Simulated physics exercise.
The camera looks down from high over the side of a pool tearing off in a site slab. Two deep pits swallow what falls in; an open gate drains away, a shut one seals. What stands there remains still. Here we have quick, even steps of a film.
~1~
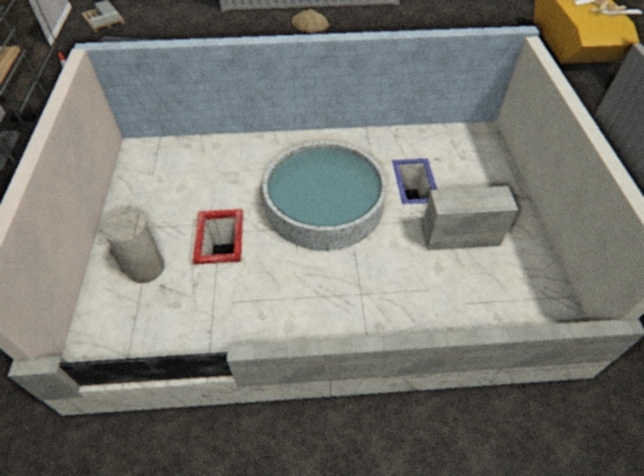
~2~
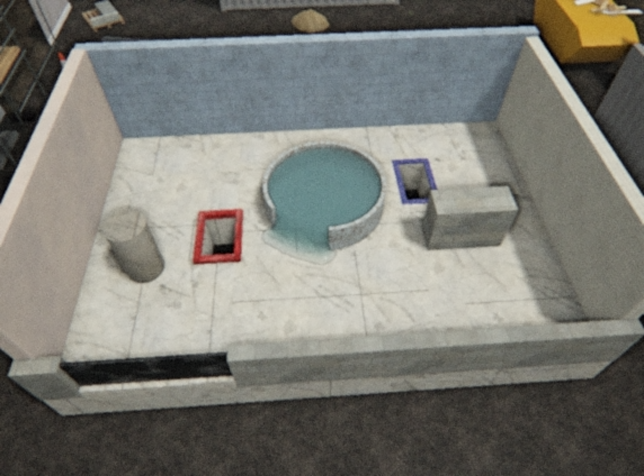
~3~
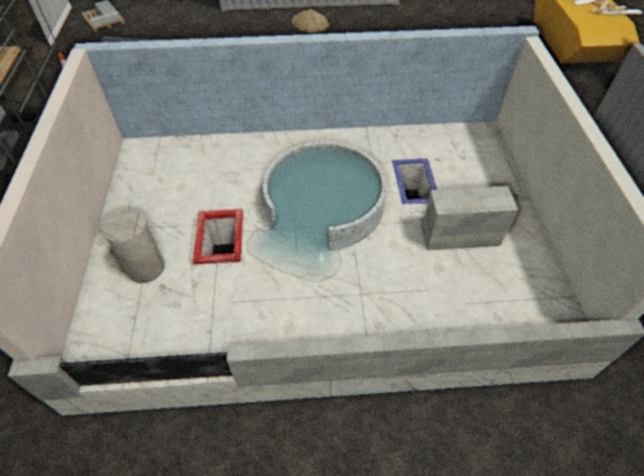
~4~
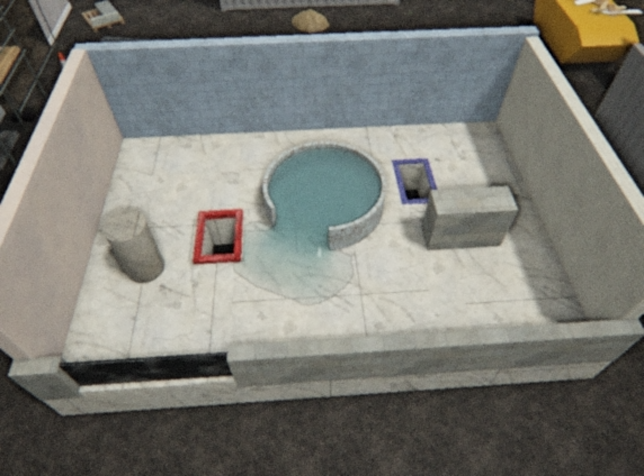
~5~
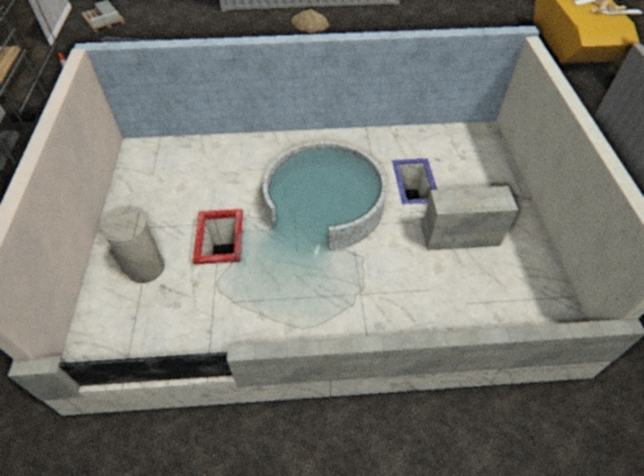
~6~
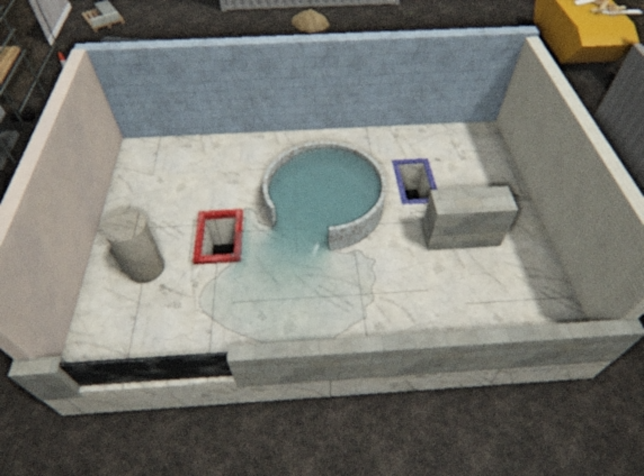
A round stone pool of teal water sits mid-floor in a pale marble-like enclosure, seen from high above, with a blue wall at the back. A grey cylinder and a red-rimmed square pit lie to its left, a blue-rimmed pit and grey block to its right. The pool's near side opens, and water spreads forward and leftward in a thin, widening sheet while the camera stays still.
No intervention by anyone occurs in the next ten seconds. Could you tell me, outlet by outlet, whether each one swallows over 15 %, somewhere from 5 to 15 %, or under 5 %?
Result: The gate ends up with a tiny portion - beneath five per cent. The red pit ends up with a tiny portion - beneath five per cent. The blue pit ends up with a tiny portion - beneath five per cent.
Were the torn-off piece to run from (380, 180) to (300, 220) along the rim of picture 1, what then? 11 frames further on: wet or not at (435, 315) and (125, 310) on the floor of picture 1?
Point one waterlogged, point two not reached.
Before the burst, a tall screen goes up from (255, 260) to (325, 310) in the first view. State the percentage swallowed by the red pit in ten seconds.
Red: 14 %.
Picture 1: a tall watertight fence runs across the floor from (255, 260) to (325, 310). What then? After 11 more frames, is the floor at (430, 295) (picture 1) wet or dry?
Submerged.
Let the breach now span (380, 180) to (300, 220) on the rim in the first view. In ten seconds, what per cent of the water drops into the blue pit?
Per cent to blue: 8.
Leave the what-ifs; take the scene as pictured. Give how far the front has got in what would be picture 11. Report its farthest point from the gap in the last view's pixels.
About at (130, 373).
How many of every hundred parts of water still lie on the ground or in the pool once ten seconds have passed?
98 per cent.
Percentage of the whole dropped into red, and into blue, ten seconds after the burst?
Near 2 in a hundred, followed by near 0 in a hundred.
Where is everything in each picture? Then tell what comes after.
The first frame shows still water in the round pool at (325, 185).
In the second frame, the front is at (332, 255), out from the gap at (299, 238).
In the third frame, the front is at (252, 249), out from the gap at (299, 239).
In the fourth frame, water pours out at (299, 239) and has run to (315, 300).
In the fifth frame, the front is at (305, 323), out from the gap at (299, 239).
In the sixth frame, the front is at a hidden place, out from the gap at (299, 238).
A moment on, water covers 20 % of the floor; the gate 0 %, the red pit 0 %, the blue pit 0 %.
Next, water covers 25 % of the floor; the gate 0 %, the red pit 1 %, the blue pit 0 %.
Then, water covers 40 % of the floor; the gate 0 %, the red pit 1 %, the blue pit 0 %.
Later, water covers 60 % of the floor; the gate 0 %, the red pit 1 %, the blue pit 0 %.
In the end, water covers 90 % of the floor; the gate 0 %, the red pit 1 %, the blue pit 1 %.
